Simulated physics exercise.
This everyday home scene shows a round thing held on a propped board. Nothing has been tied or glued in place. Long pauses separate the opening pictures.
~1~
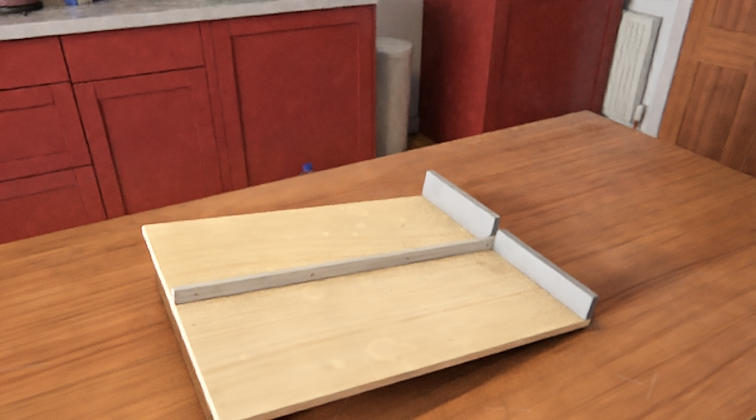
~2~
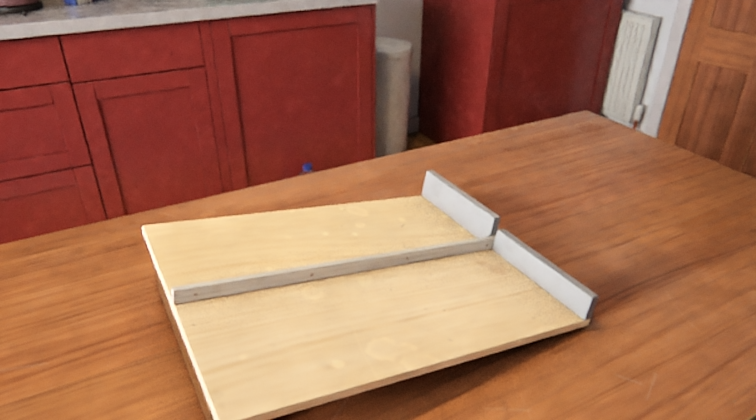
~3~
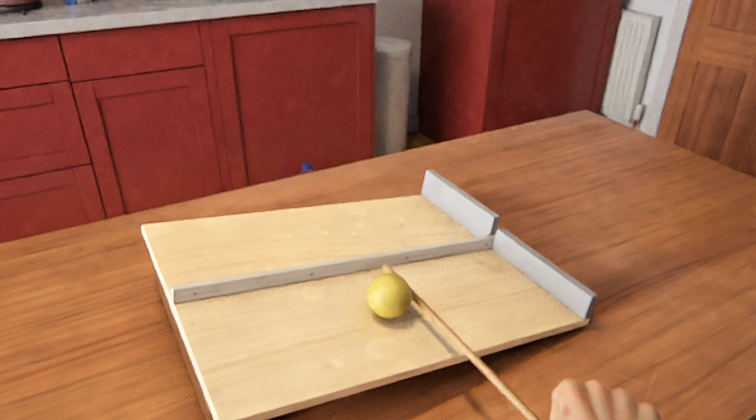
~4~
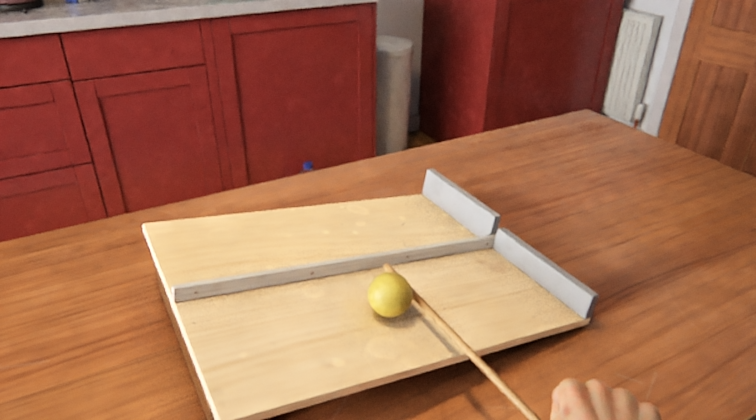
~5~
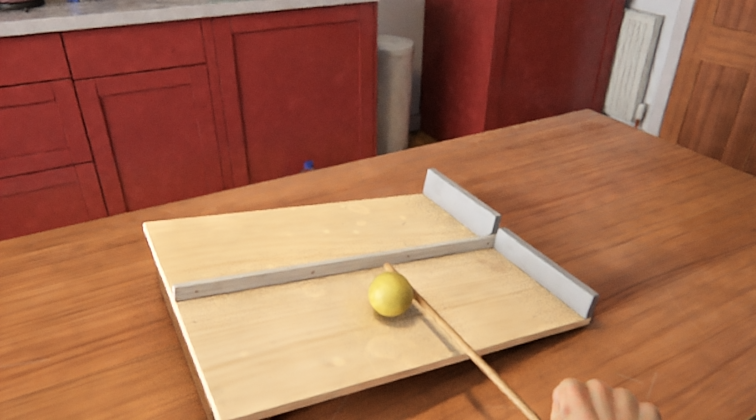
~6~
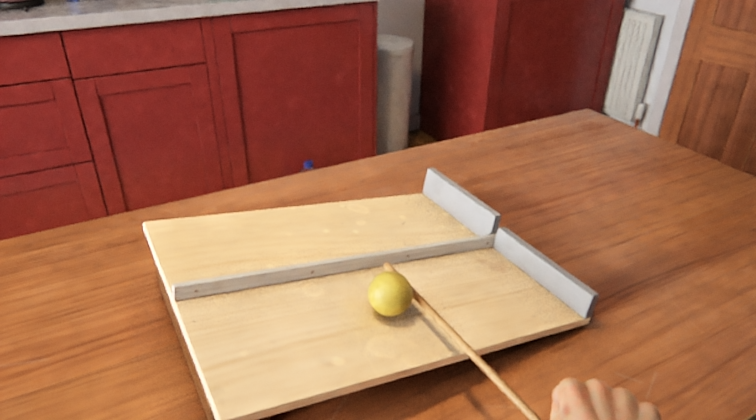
On a wooden table in a kitchen with red cupboards, a pale board sat empty, then a yellow lemon appeared on it, held back by a hand with a thin stick, and nothing moved noticeably afterward.
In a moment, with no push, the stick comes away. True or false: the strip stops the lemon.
True.
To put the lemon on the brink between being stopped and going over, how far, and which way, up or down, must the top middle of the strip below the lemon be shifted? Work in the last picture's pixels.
Down, by around 12 pixels.
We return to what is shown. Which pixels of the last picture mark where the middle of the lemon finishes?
It comes to rest at about (526, 267) in the last picture.
Then, 0.30 s past the last view, lemon rolling on the board near (415, 290).
Then, 0.50 s past the last view, lemon rolling on the board near (462, 280).
Then, 0.66 s past the last view, lemon rolling on the board near (513, 270).
Finally, the lemon gets caught, near (526, 267).
